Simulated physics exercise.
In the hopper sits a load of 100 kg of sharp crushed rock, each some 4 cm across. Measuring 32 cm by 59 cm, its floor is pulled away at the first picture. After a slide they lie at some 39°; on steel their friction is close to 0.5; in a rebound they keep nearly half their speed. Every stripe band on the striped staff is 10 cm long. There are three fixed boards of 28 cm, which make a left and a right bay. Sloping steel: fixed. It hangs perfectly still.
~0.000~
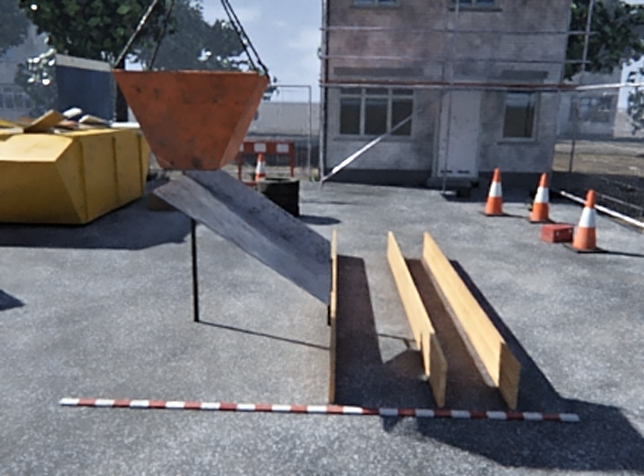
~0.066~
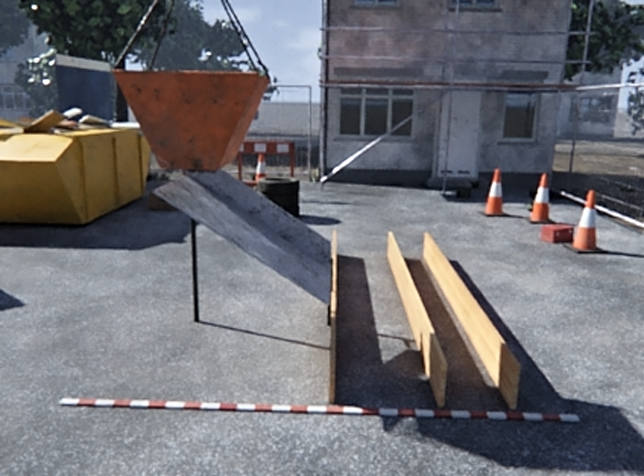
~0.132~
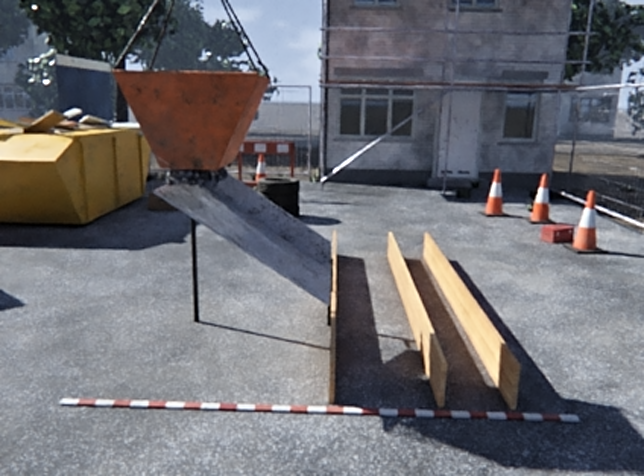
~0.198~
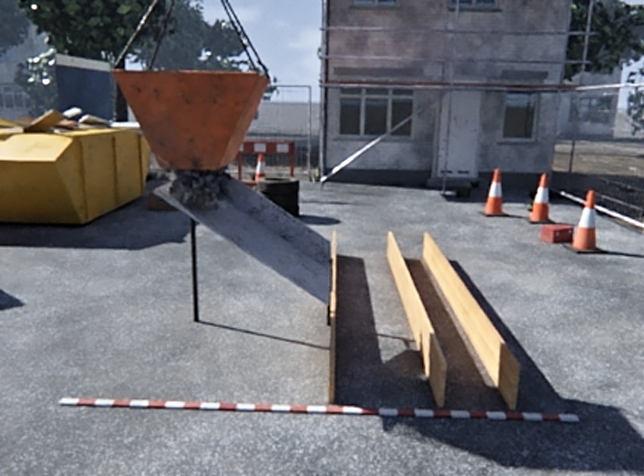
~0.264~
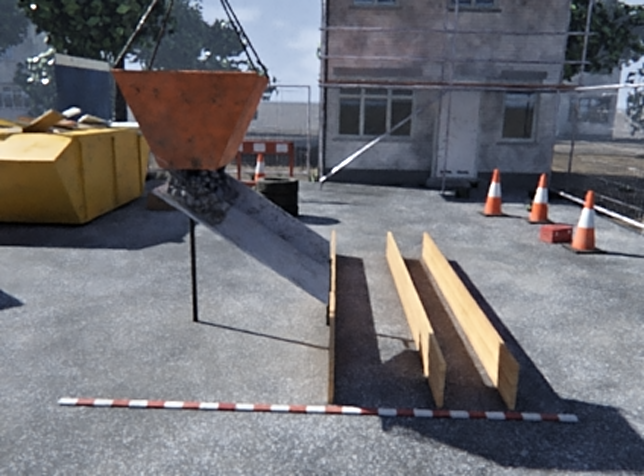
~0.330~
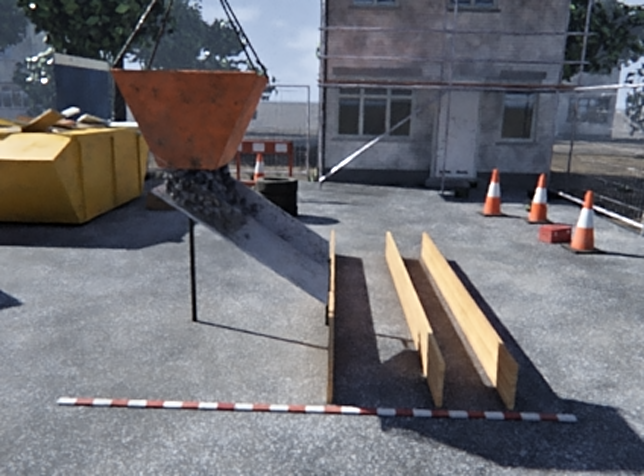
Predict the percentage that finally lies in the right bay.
0 per cent, roughly.
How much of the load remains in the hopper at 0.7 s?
Some 0 per cent is still held.
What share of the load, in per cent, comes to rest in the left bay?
100 %.
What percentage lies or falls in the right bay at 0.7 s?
By then, 0 %.
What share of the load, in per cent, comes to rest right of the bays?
Roughly 0 percent of it.
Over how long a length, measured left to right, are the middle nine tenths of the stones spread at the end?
Roughly 50 cm.
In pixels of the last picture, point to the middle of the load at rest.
Their centre ends up around (382, 349).
After 0.7 s, 0 % in the hopper, 96 % on the steel, 1 % falling or lying left of the bays, 3 % falling or lying in the left bay; the stones farthest right are at (375, 326).
After 1.1 s, 0 % in the hopper, 61 % on the steel, 2 % falling or lying left of the bays, 37 % falling or lying in the left bay; the stones farthest right are at (417, 352).
After 1.7 s, 0 % in the hopper, 17 % on the steel, 1 % falling or lying left of the bays, 81 % falling or lying in the left bay; the stones farthest right are at (418, 352).
After 2.6 s, 0 % in the hopper, 100 % falling or lying in the left bay; the stones farthest right are at (418, 353).
After 4.5 s, 0 % in the hopper, 100 % in the left bay; the stones farthest right are at (420, 355).
